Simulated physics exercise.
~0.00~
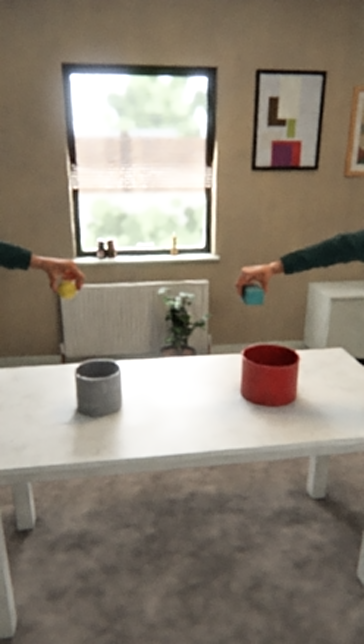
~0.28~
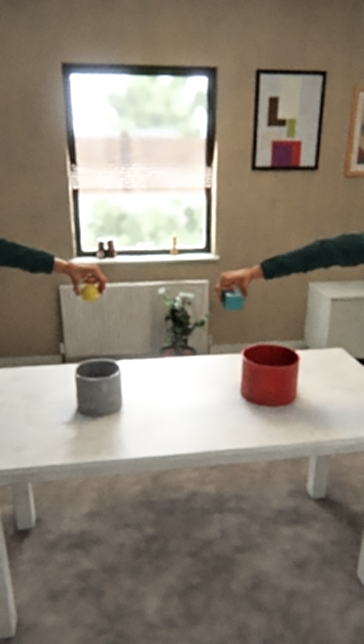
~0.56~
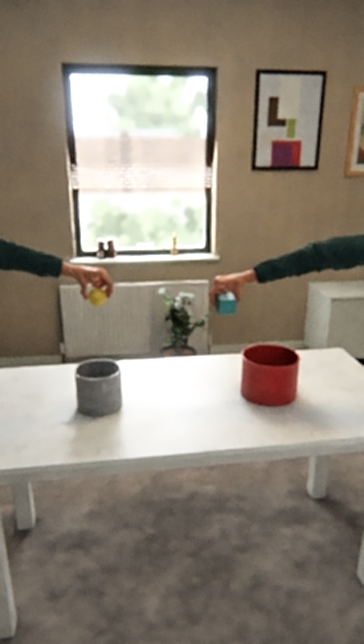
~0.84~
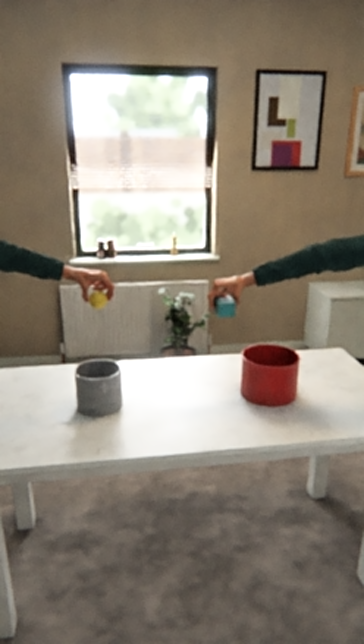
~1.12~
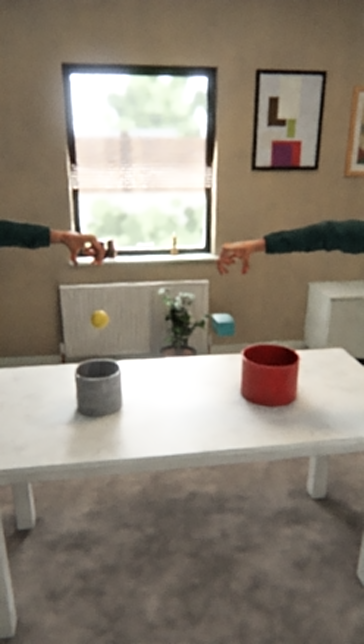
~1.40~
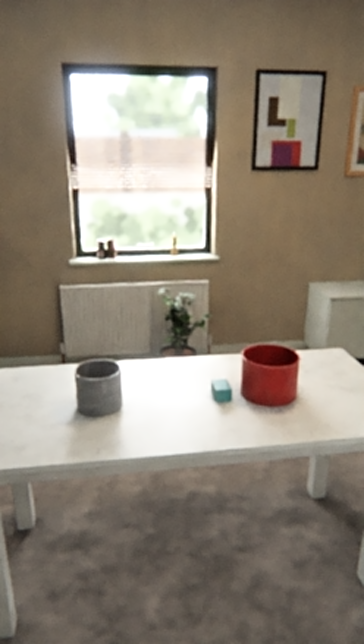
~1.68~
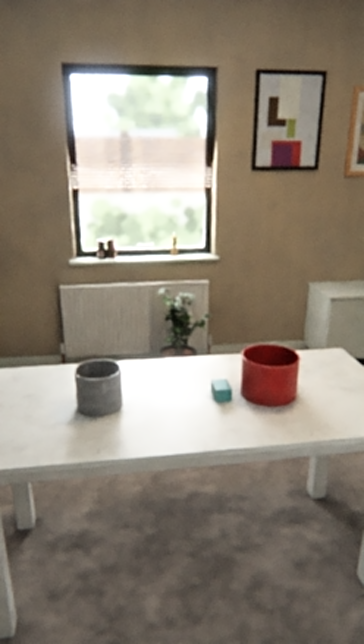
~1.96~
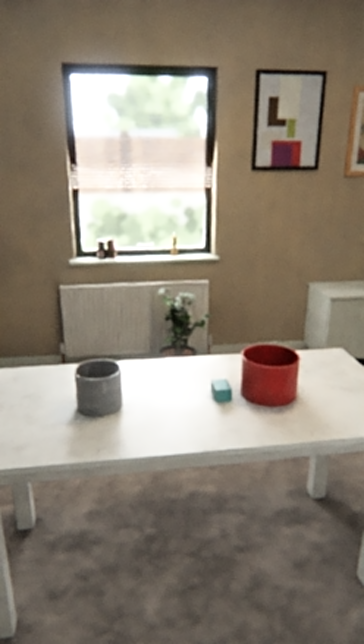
In a living room with a bright window and a radiator, a still view faces a white table holding a grey bucket on the left and a red one on the right. Two dark-sleeved arms reach in from either side, the left hand holding a yellow lemon and the right a turquoise block. The hands move inward, carrying the lemon slightly right and the block left, then pause. Both let go and draw back as the objects fall. The lemon drops into the grey bucket, out of sight, while the block misses and rests on the table beside the red bucket.
